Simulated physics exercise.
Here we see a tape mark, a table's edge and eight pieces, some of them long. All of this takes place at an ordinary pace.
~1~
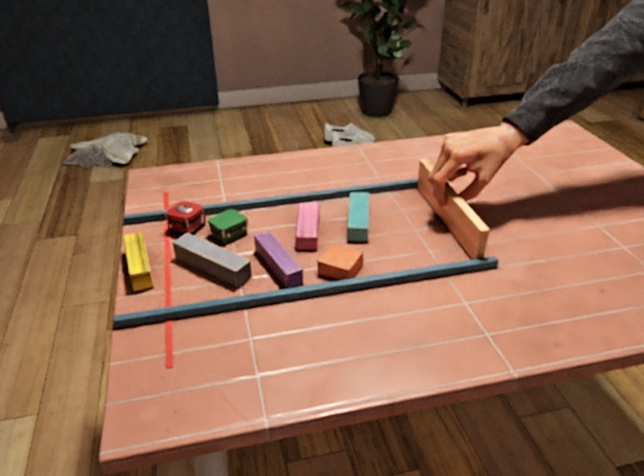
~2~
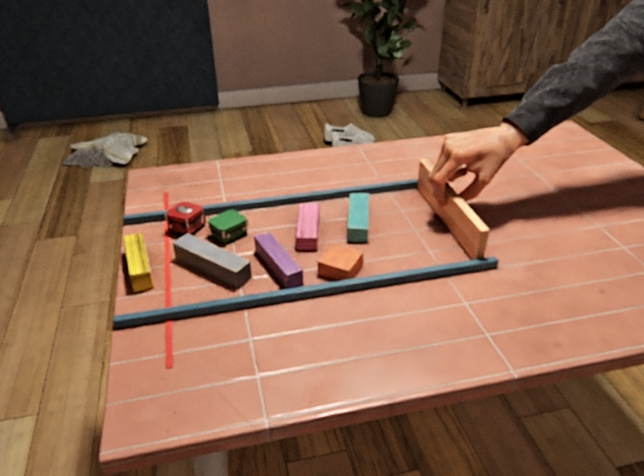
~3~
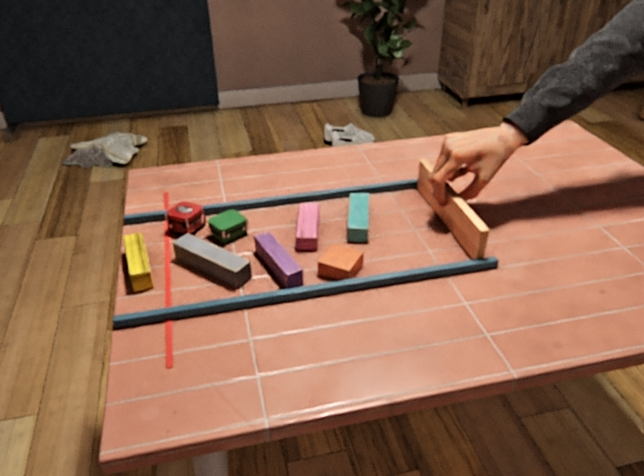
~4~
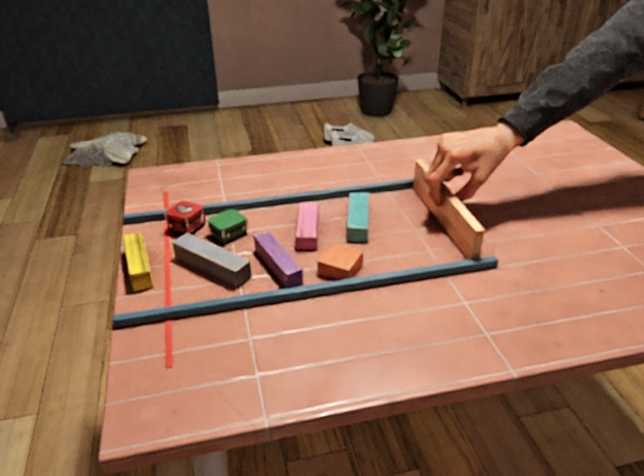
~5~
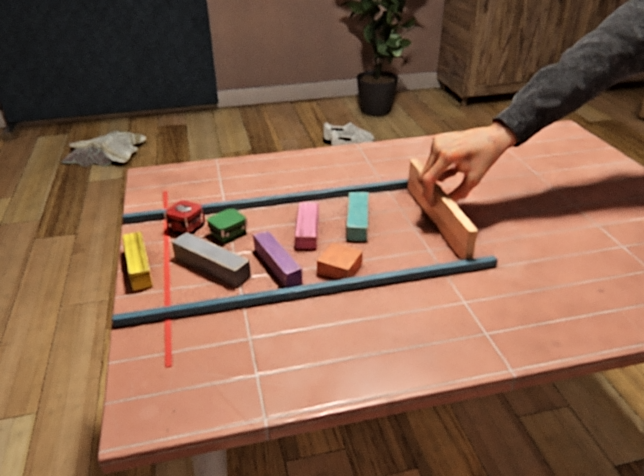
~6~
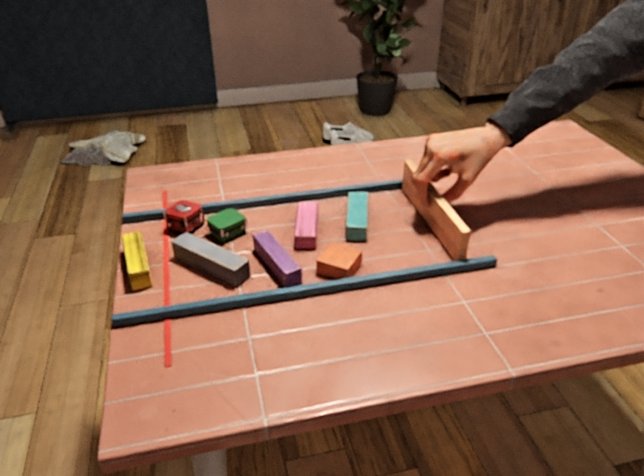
A hand holding an upright wooden board rests still at first, then slides it slowly a short way left between two blue rails on a tiled table, while the colored blocks near a red line stay in place.
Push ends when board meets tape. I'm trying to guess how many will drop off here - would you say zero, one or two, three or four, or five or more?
Watch it: A handful - three or four - go plunging down.
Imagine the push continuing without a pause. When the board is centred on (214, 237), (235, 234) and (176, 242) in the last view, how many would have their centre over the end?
Respectively, 1, 0 and 3.
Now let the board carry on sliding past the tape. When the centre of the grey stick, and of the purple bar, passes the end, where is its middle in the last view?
Approx. (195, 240) / approx. (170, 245) for the other.
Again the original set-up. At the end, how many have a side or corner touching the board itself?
It is in contact with 2.
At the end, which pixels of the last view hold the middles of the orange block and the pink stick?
The orange block stops around (147, 294); the pink stick around (132, 250).
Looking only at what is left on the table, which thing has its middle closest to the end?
Purple bar.
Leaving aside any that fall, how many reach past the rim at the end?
The tally is 2.
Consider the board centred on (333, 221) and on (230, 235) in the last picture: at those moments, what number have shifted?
At the first place 3, at the second 8.
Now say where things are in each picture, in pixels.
The first frame shows yellow stick (138, 261); red case (186, 219); grey stick (212, 260); board (449, 206); tape (168, 261).
The second frame shows red case (186, 219); turquoise bar (359, 217).
The third frame shows grey stick (212, 260); orange block (341, 263).
The fourth frame shows yellow stick (138, 260); pink stick (308, 226).
The fifth frame shows red case (185, 218); board (439, 207).
The sixth frame shows yellow stick (137, 260); red case (185, 218); grey stick (210, 258); board (432, 207); tape (166, 260).
A little later, none off yet; yellow stick at rest near (137, 260); red case at rest near (185, 218); grey stick at rest near (210, 258).
Next, none off yet; yellow stick at rest near (137, 260); red case moving near (176, 217); grey stick shifted a little near (183, 264).
When it is over, the number that fall off is three or four; down, green case, grey stick and yellow stick.
